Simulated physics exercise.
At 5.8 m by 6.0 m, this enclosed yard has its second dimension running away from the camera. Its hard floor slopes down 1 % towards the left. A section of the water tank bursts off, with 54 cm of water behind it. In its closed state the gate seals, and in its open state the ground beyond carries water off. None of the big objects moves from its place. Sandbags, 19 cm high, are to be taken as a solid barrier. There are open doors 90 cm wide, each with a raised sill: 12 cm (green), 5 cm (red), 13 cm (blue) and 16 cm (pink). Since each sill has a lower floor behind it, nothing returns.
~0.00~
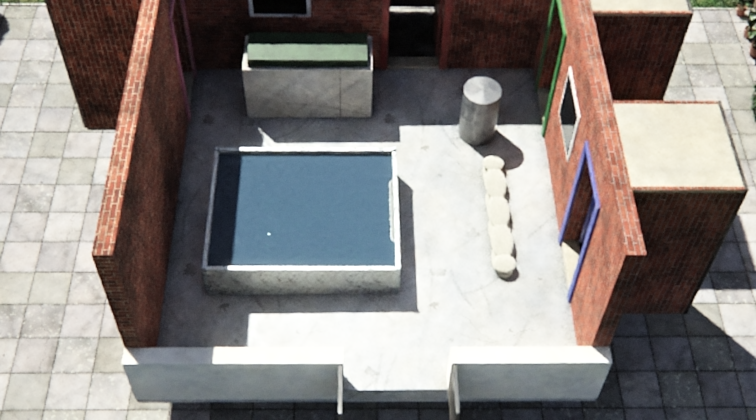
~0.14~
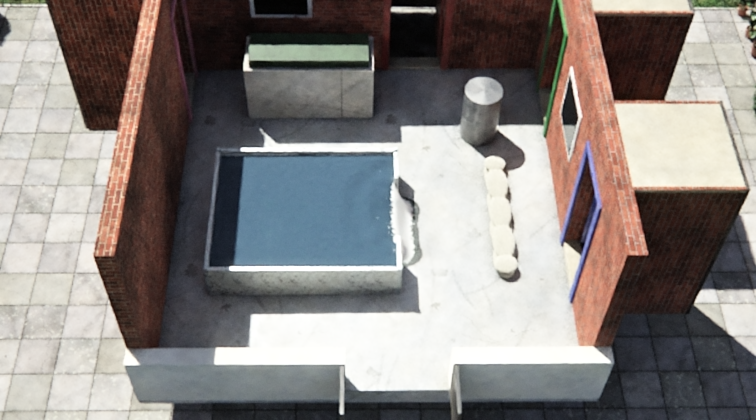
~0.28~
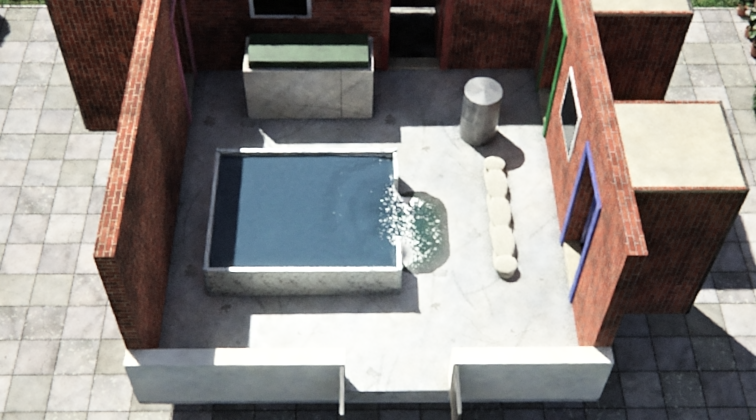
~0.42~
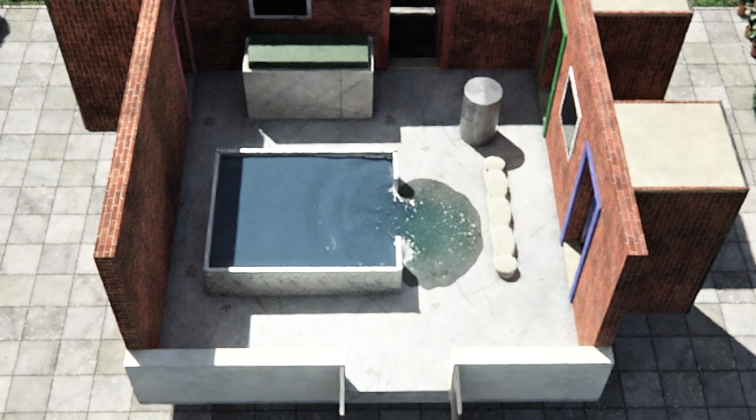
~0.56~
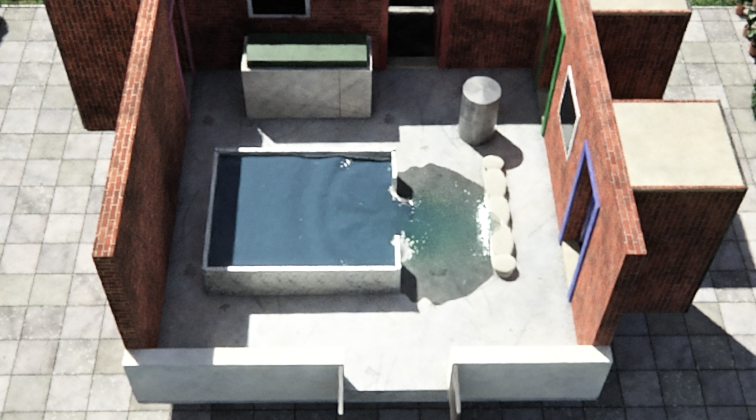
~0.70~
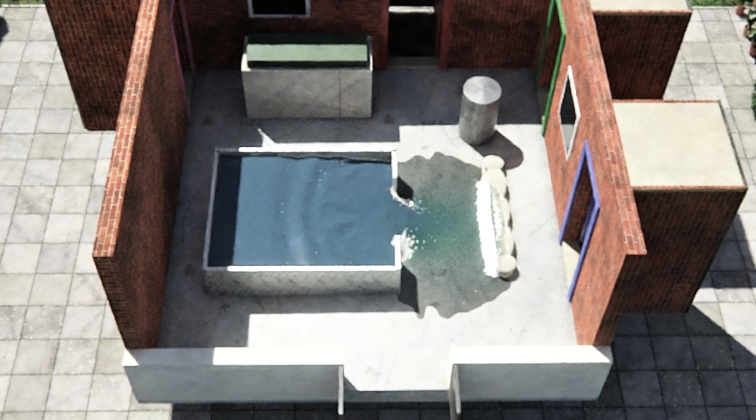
Water bursts through the tank's right side and spreads across the yard to a low barrier.
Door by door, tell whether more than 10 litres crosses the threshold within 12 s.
Result: Green door: Short of the limit. Red door: Beyond the limit. Blue door: Short of the limit. Pink door: Short of the limit.
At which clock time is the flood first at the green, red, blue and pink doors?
Door times: Green 2.2 s / red 2.4 s / blue 1.4 s / pink 5.0 s.
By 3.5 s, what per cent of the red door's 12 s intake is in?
Around 5 percent.
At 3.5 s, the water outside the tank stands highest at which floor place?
Spot: Approx. (484, 235).
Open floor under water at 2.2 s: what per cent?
I'd say around 40 % is wet.
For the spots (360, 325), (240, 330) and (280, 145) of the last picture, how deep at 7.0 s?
Close to 3, 4 and 3 centimetres.
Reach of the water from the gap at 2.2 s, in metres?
Roughly 3.4 m.
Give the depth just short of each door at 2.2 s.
Depths in cm: Green 6, red 0, blue 9, pink 0.
After 1.4 s water covers 25 % of the floor and is deepest (34 cm) near (484, 235); green door not reached, red door not reached, blue door 2 cm at the sill, 0 L in, pink door not reached.
After 2.2 s water covers 40 % of the floor and is deepest (34 cm) near (484, 235); green door 6 cm at the sill, 0 L in, red door not reached, blue door 9 cm at the sill, 0 L in, pink door not reached.
After 3.5 s water covers 60 % of the floor and is deepest (26 cm) near (484, 235); green door 9 cm at the sill, 0 L in, red door 11 cm at the sill, 4 L in, blue door 11 cm at the sill, 0 L in, pink door not reached.
After 7.0 s water covers 90 % of the floor and is deepest (16 cm) near (473, 245); green door 9 cm at the sill, 0 L in, red door 11 cm at the sill, 64 L in, blue door 10 cm at the sill, 1 L in, pink door 8 cm at the sill, 0 L in.
After 12.0 s water covers 95 % of the floor and is deepest (15 cm) near (186, 148); green door 7 cm at the sill, 0 L in, red door 9 cm at the sill, 151 L in, blue door 7 cm at the sill, 1 L in, pink door 12 cm at the sill, 0 L in.
